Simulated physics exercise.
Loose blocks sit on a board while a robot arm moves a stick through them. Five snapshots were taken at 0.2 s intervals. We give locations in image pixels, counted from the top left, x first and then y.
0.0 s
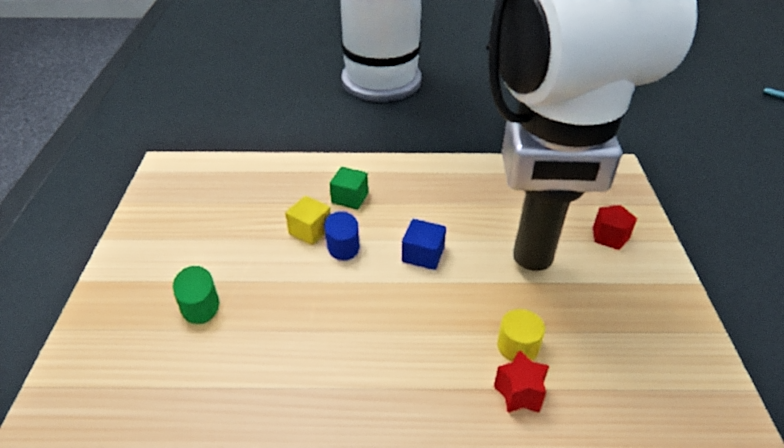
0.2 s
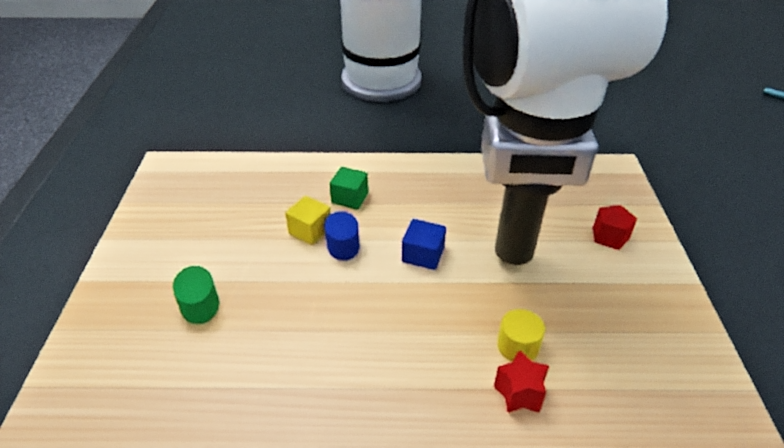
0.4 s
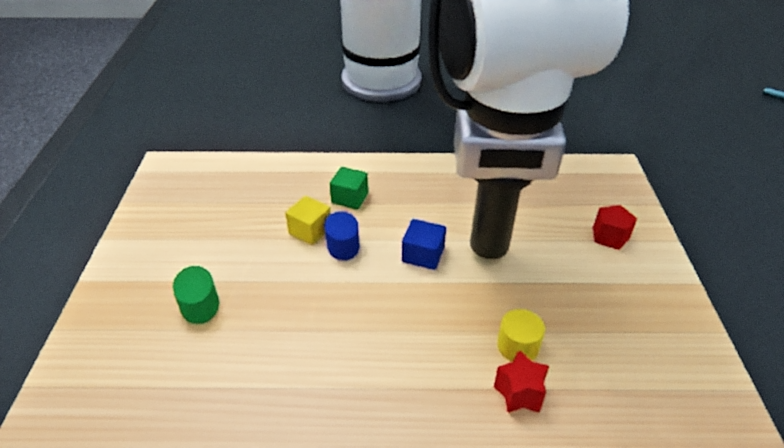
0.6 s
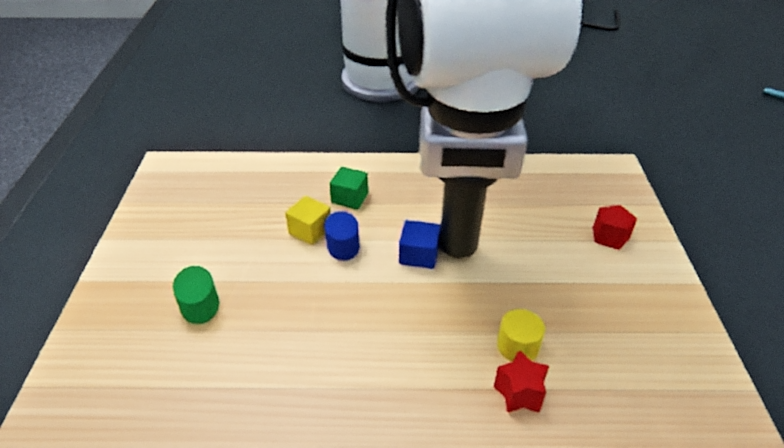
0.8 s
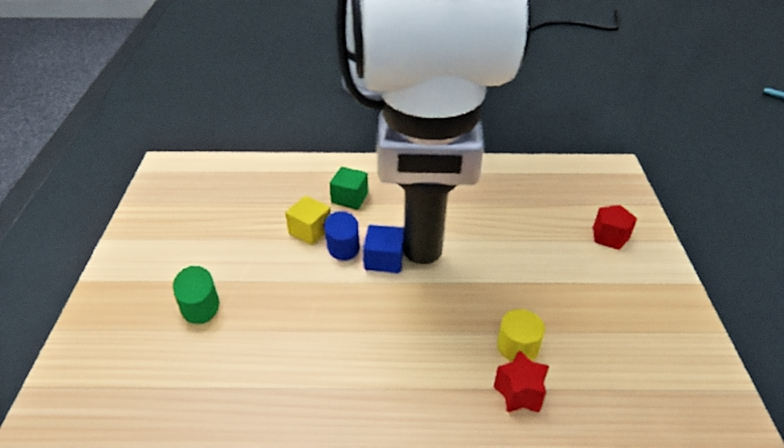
A robot arm moved its dark stick left across the wooden board, met the blue cube and pushed it left toward the blue cylinder, while the other colored blocks stayed still.
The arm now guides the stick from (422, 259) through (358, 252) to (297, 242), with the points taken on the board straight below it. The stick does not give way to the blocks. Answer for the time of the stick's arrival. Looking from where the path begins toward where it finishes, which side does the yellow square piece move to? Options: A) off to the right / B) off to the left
That would be A.
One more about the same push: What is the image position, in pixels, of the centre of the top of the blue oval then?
At pixel (253, 223).
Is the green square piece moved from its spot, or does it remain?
Same place.
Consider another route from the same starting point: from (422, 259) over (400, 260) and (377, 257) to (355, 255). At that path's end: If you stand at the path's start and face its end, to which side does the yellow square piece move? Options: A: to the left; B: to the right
B.
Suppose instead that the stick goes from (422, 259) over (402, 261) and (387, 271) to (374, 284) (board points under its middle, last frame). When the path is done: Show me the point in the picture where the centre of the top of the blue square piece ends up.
My prediction: (340, 246).
On the path given first. One third of the way, stick at (379, 246); yellow square piece at (288, 202), turned 15° clockwise; blue oval at (305, 222), turned 20° clockwise; blue square piece at (339, 236).
Two thirds of the way, stick at (336, 240); yellow square piece at (281, 198), turned 30° clockwise; blue oval at (274, 223), turned 80° clockwise; blue square piece at (297, 241), turned 45° anticlockwise.
At the end, stick at (296, 234); yellow square piece at (281, 197), turned 35° clockwise; blue oval at (253, 223), turned 70° clockwise; green square piece still; blue square piece at (278, 248), turned 70° anticlockwise.
